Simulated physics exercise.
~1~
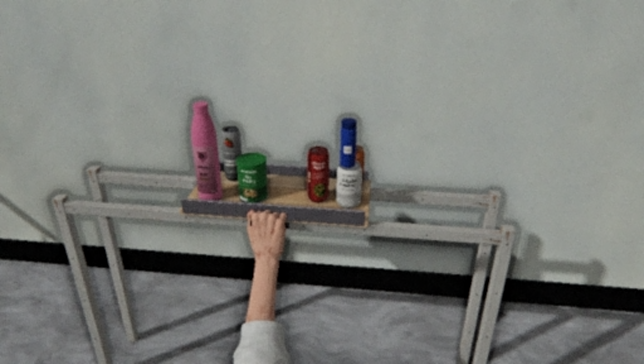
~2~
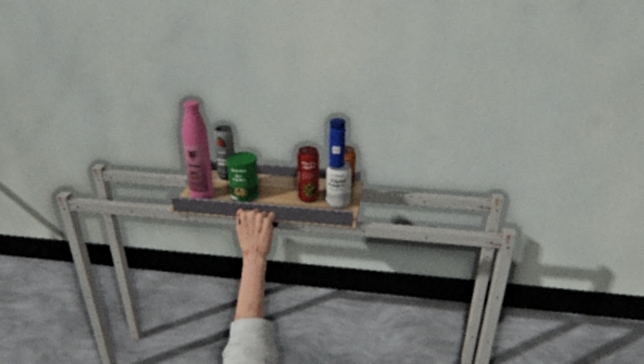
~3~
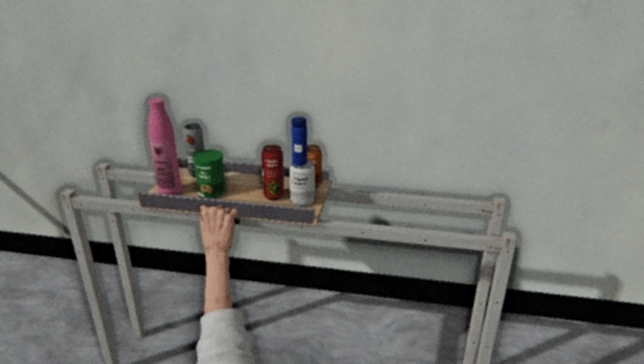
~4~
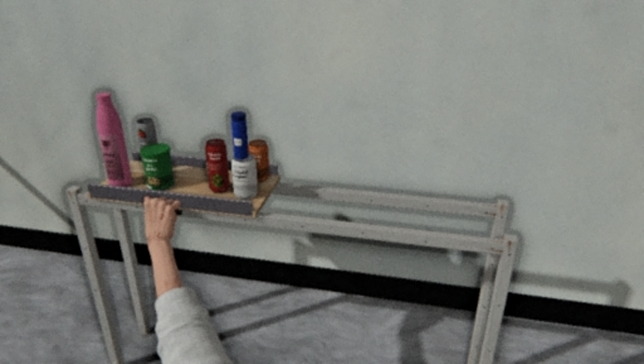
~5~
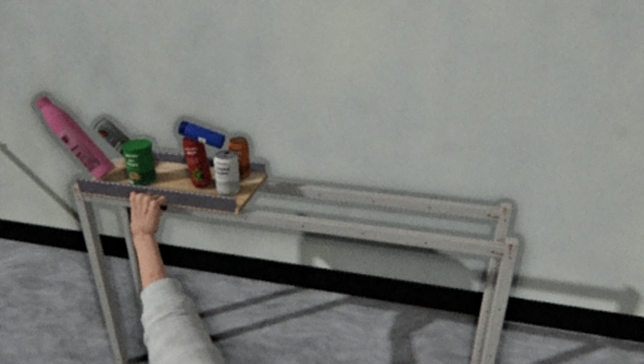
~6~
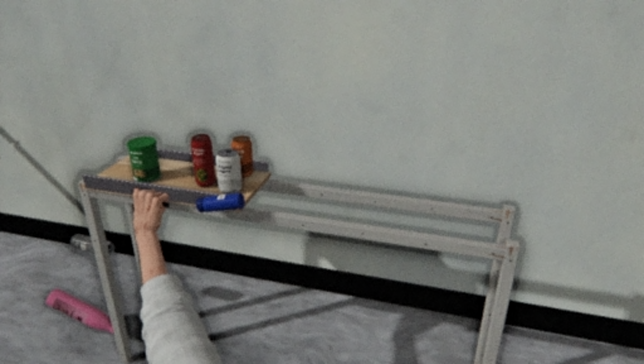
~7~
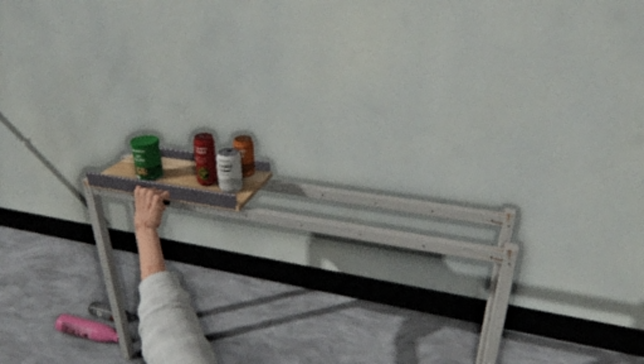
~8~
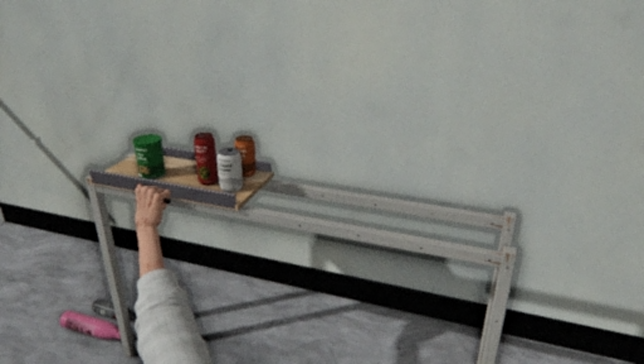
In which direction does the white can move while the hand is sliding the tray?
The white can moves to the left, riding along on the tray.
